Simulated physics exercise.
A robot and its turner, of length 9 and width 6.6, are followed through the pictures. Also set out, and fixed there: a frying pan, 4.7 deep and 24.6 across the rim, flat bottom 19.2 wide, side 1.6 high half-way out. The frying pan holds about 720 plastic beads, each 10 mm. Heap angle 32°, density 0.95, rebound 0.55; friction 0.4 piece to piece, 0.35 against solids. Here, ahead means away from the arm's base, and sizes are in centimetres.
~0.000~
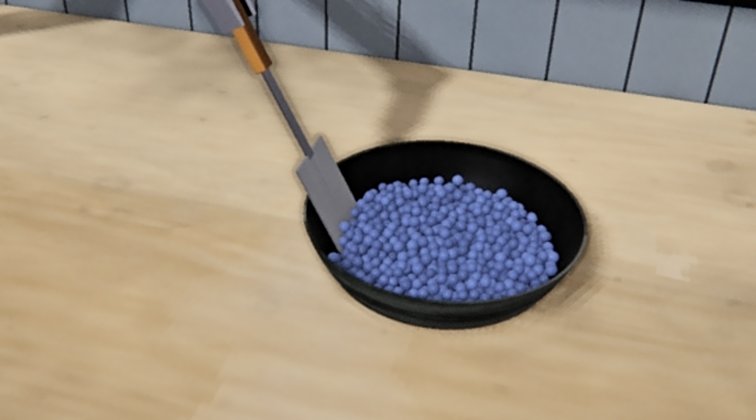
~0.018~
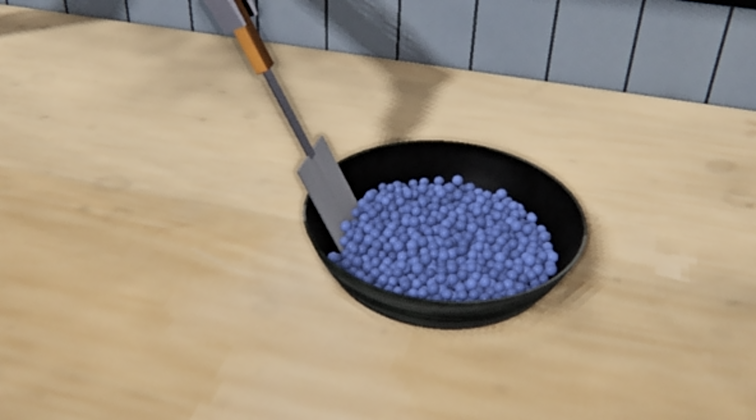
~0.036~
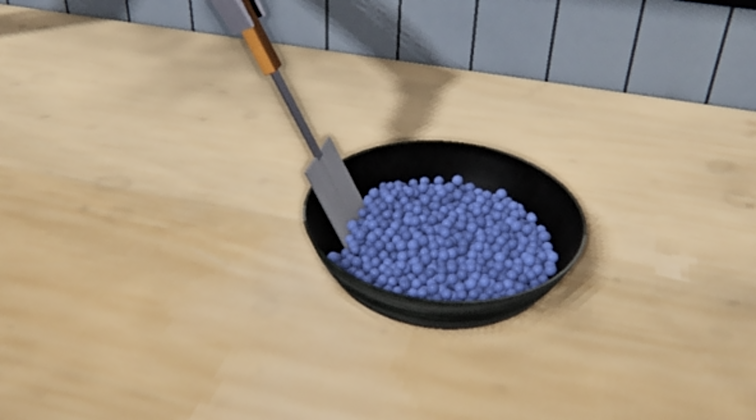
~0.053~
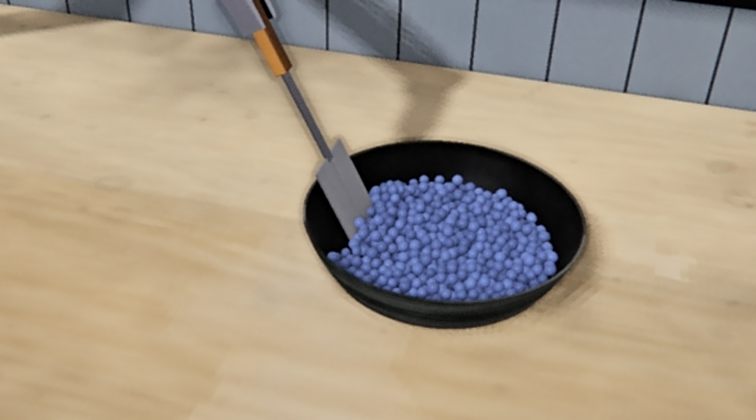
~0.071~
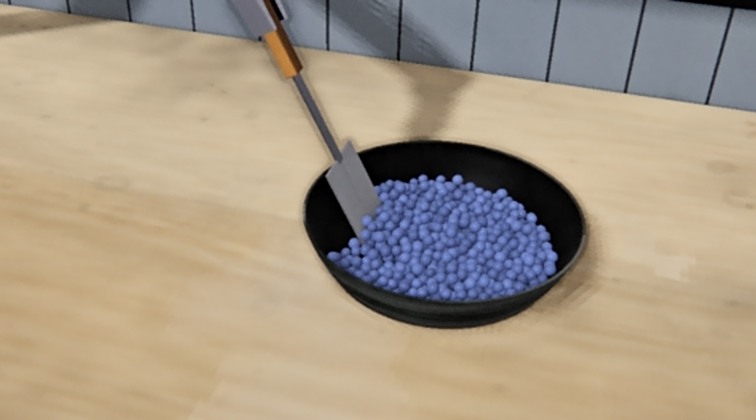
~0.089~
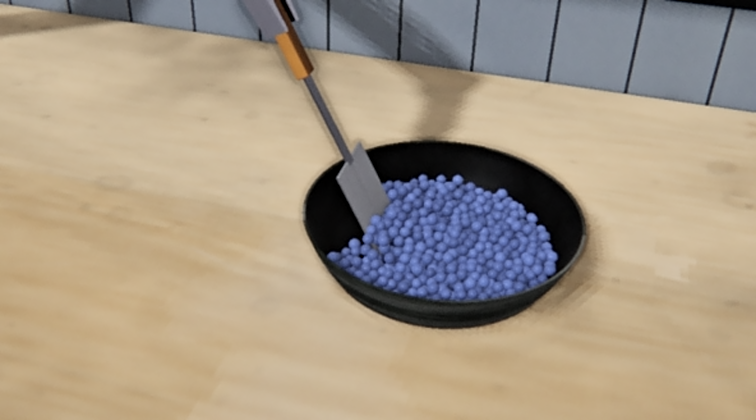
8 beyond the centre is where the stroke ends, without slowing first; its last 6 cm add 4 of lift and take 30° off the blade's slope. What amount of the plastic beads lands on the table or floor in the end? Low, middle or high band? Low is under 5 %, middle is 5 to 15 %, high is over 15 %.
Low band.
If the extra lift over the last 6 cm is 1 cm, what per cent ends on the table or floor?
About 0 %.
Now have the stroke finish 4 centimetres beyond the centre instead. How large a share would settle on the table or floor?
Result: Approx. 0 %.
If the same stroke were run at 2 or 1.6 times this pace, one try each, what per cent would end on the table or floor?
The two tries give roughly 15 and 10 in a hundred.
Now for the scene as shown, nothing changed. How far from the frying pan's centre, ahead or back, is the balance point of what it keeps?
Some 3.5 cm ahead of the centre.
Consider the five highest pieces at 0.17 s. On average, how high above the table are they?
I'd put it close to 5 cm.
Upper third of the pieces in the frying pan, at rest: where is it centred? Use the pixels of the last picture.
Roughly (530, 249).
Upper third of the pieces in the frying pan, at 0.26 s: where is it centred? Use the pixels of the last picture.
The middle sits at approx. (504, 241).
After 0.17 s, sloping 63°, highest piece 6 above the table; 723 in the frying pan.
After 0.26 s, sloping 50°, highest piece 6 above the table; 723 in the frying pan.
After 0.50 s, sloping 33°, highest piece 6 above the table; 709 in the frying pan, 14 on the table or floor.
After 1.55 s, sloping 33°, highest piece 6 above the table; 709 in the frying pan, 14 on the table or floor.
In the end, 709 in the frying pan, 14 on the table or floor. That is 2 % on the table or floor.
